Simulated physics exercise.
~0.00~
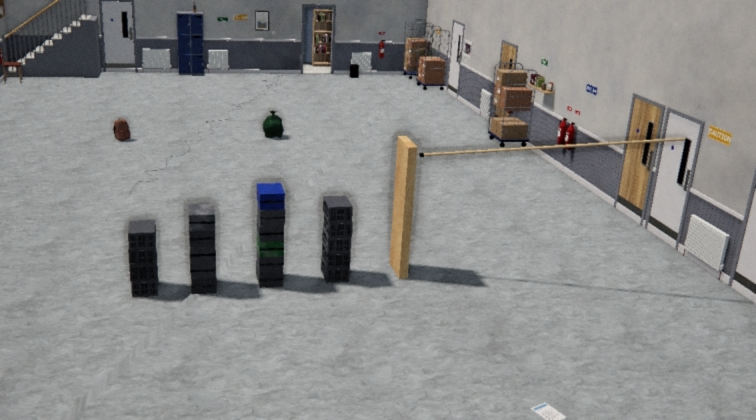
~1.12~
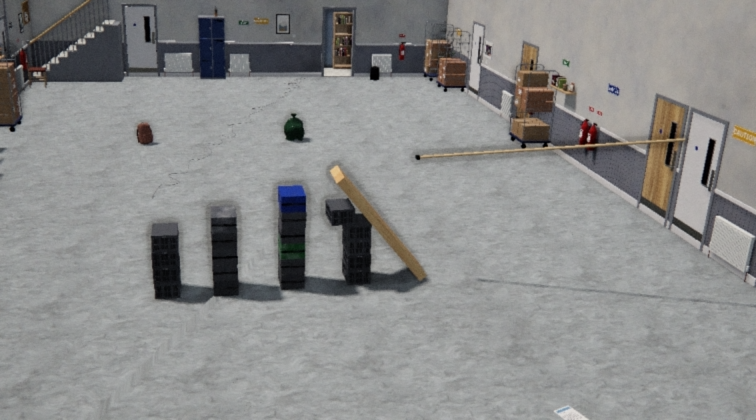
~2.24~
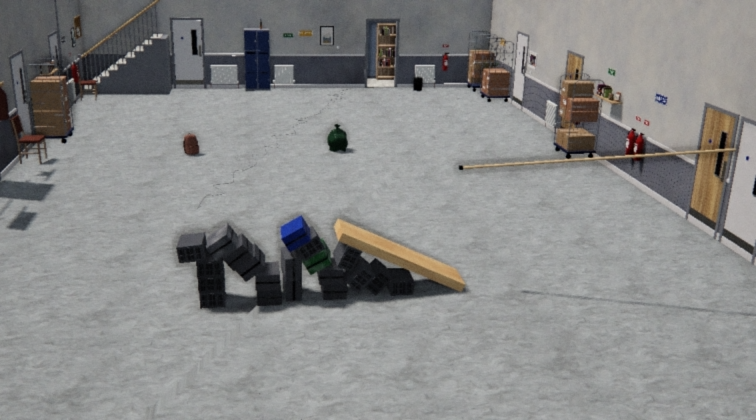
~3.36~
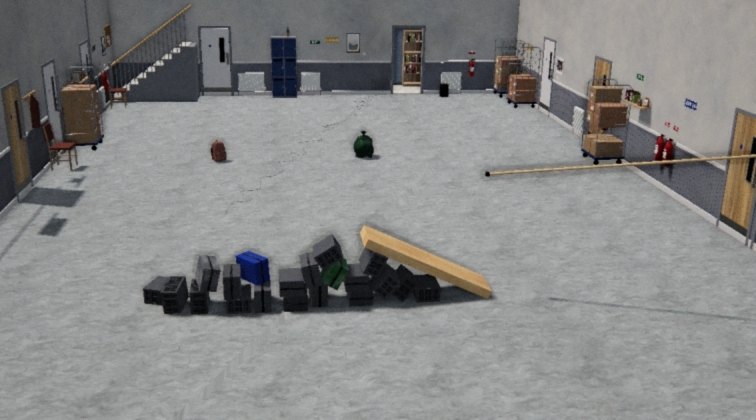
In a large grey warehouse hall, four separate stacks of dark crates, one topped with a blue crate and including a green one, stand in a row beside an upright wooden board. A long pole reaching from the right is level with the board's upper part. The board tips left into the nearest stack, knocking its upper crates aside. The stacks then topple leftward one after another, and the blue and green crates tilt and drop. Finally, most crates lie in a low, jumbled line, with the board leaning on the heap's right end.
